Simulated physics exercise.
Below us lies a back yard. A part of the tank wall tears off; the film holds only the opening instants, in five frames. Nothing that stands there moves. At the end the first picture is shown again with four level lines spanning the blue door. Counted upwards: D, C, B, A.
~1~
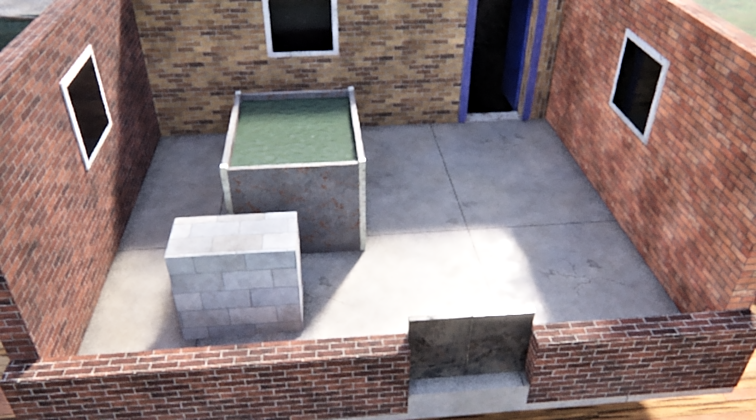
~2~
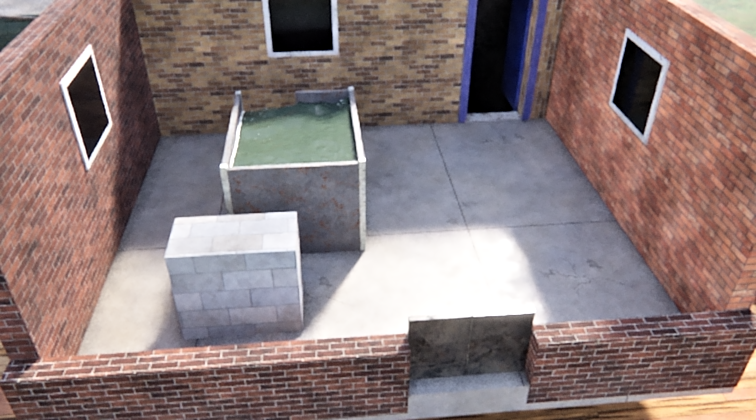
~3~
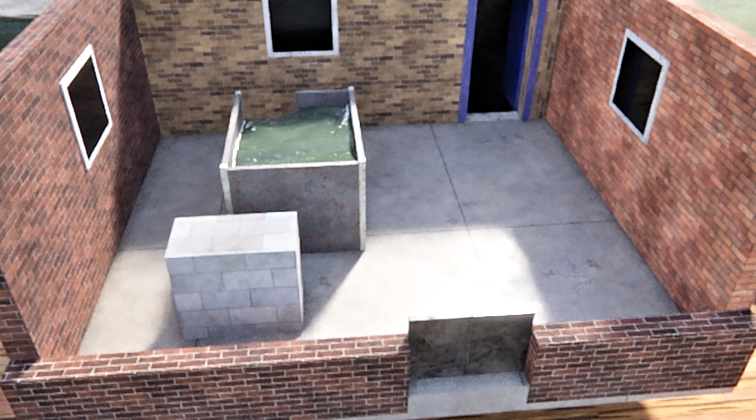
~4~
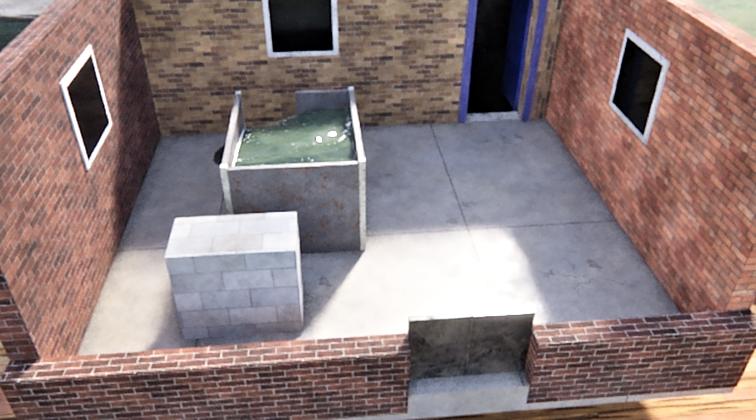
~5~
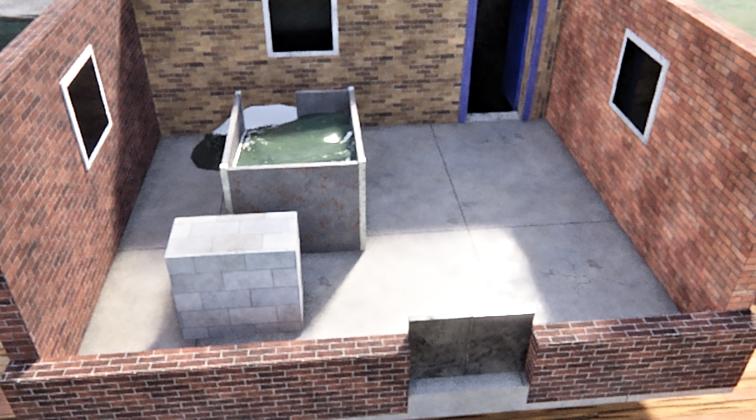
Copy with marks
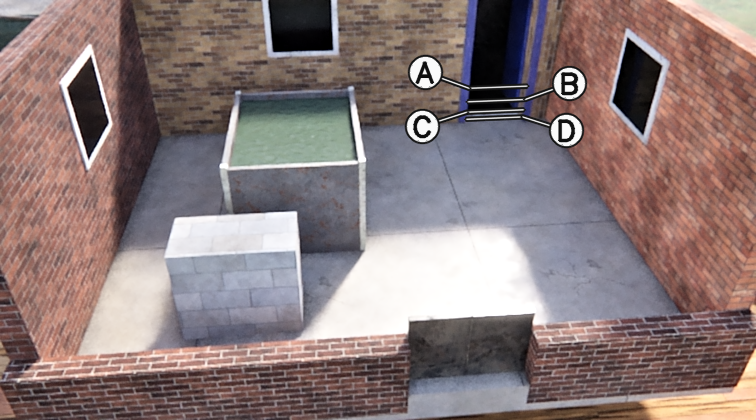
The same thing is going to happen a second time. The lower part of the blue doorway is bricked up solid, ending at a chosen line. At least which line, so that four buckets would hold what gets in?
Line C just does it.
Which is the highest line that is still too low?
D it is.
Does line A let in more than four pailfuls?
No, not at all.
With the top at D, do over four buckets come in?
Yes.
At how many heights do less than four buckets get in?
Three.
On the marked copy, A at (498, 87); B at (496, 100); C at (495, 110); D at (494, 118); from the bottom up D, C, B, A.
With A, nothing gets over.
With B, nothing gets over.
With C, a splash gets over, under a bucket.
With D, about 9 bucketfuls get in.
